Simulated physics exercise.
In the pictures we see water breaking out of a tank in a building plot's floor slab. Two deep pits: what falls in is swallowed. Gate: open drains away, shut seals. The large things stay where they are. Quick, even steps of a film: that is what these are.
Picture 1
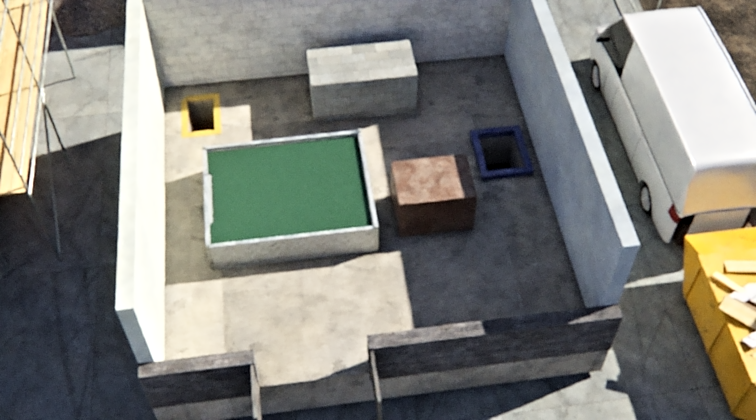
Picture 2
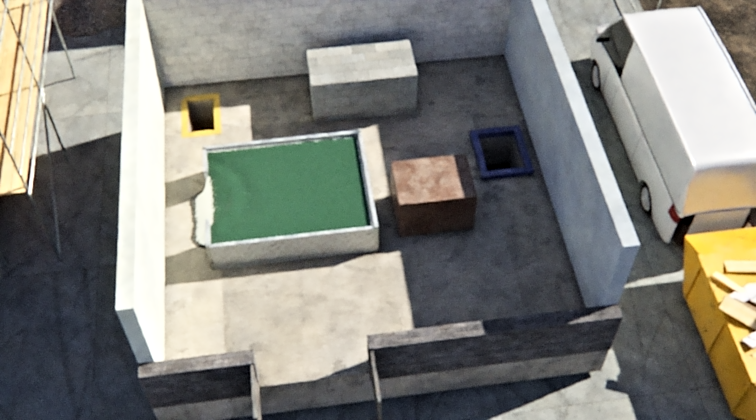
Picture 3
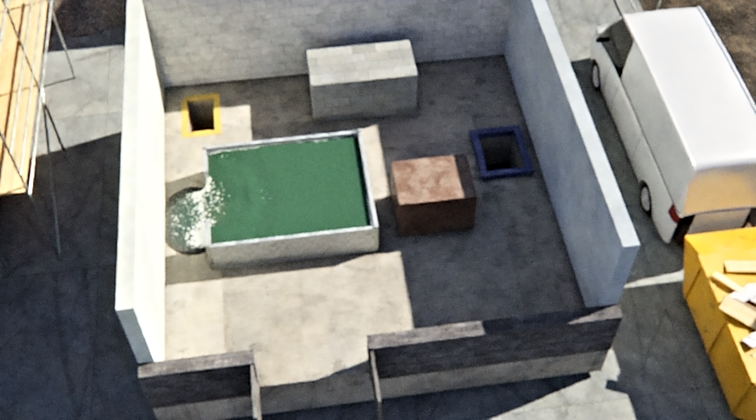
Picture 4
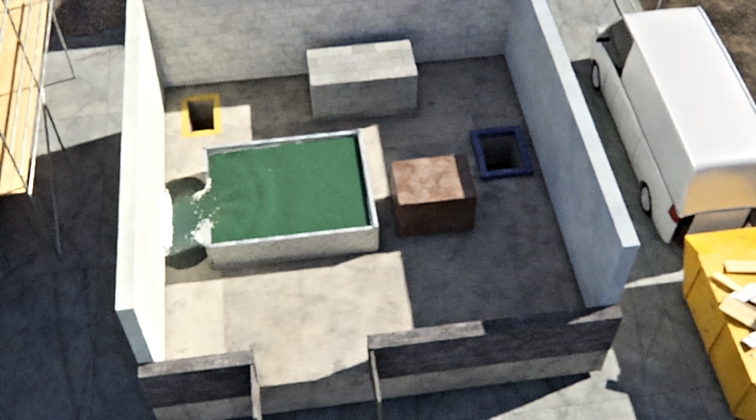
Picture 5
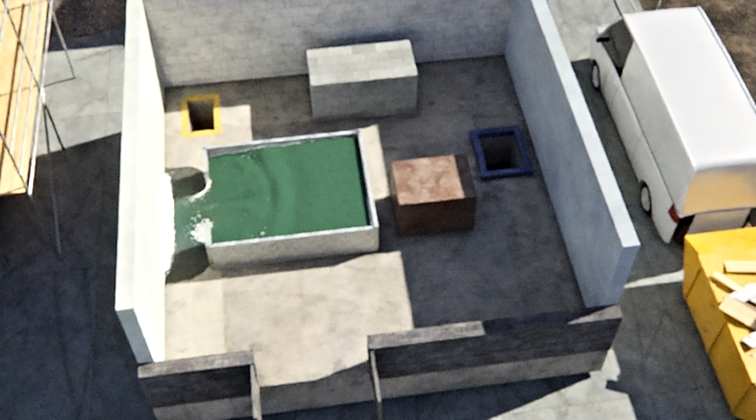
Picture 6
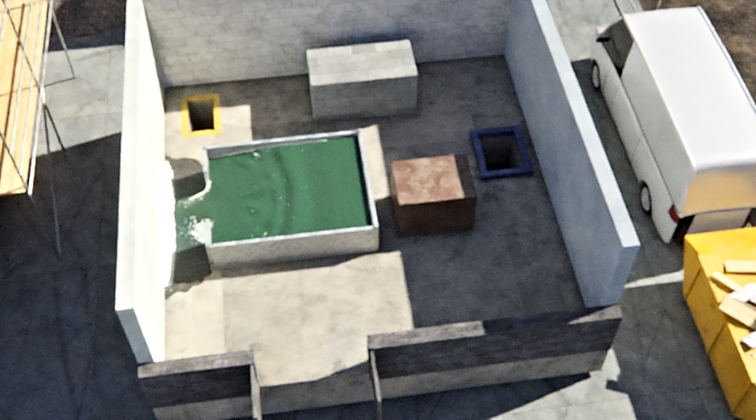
A tank of green water breaks open at its left side, spilling toward the wall.
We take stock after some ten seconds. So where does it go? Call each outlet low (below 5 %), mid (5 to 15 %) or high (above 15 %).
Outlets - gate: Mid; yellow pit: High; blue pit: Low.
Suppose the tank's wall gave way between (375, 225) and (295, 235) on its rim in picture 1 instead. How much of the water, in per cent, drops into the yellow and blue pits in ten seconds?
Shares: Yellow at 0 percent, blue at 4 percent.
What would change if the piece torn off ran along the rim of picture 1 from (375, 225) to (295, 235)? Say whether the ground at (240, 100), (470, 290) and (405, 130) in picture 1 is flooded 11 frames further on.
First spot spared, second spot submerged, third spot spared.
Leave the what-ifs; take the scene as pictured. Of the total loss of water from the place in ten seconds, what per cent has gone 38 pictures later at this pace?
Something close to 65 percent by that point.
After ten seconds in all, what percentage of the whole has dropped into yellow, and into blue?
I'd put them at roughly 18 and 0 per cent respectively.
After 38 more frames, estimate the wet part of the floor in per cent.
Close to 70 percent, by my reckoning.
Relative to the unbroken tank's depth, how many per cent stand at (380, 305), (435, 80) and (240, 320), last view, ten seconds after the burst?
I'd put them at close to 4 per cent, then 2 per cent, then 6 per cent.
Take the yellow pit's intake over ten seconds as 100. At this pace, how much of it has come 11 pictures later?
Share at that point: Roughly 15 %.
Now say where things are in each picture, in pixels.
In the first frame, the water tank at (288, 189) is whole and still.
In the second frame, water pours out at (211, 210) and has run to (204, 244).
In the third frame, the front is at (172, 242), out from the gap at (212, 212).
In the fourth frame, the front is at (165, 260), out from the gap at (212, 212).
In the fifth frame, the front is at (165, 280), out from the gap at (212, 212).
In the sixth frame, water pours out at (212, 211) and has run to (165, 296).
A moment on, water covers 15 % of the floor; the gate 0 %, the yellow pit 0 %, the blue pit 0 %.
Next, water covers 30 % of the floor; the gate 0 %, the yellow pit 3 %, the blue pit 0 %.
Then, water covers 35 % of the floor; the gate 2 %, the yellow pit 7 %, the blue pit 0 %.
Later, water covers 70 % of the floor; the gate 6 %, the yellow pit 12 %, the blue pit 0 %.
In the end, water covers 90 % of the floor; the gate 10 %, the yellow pit 18 %, the blue pit 0 %.
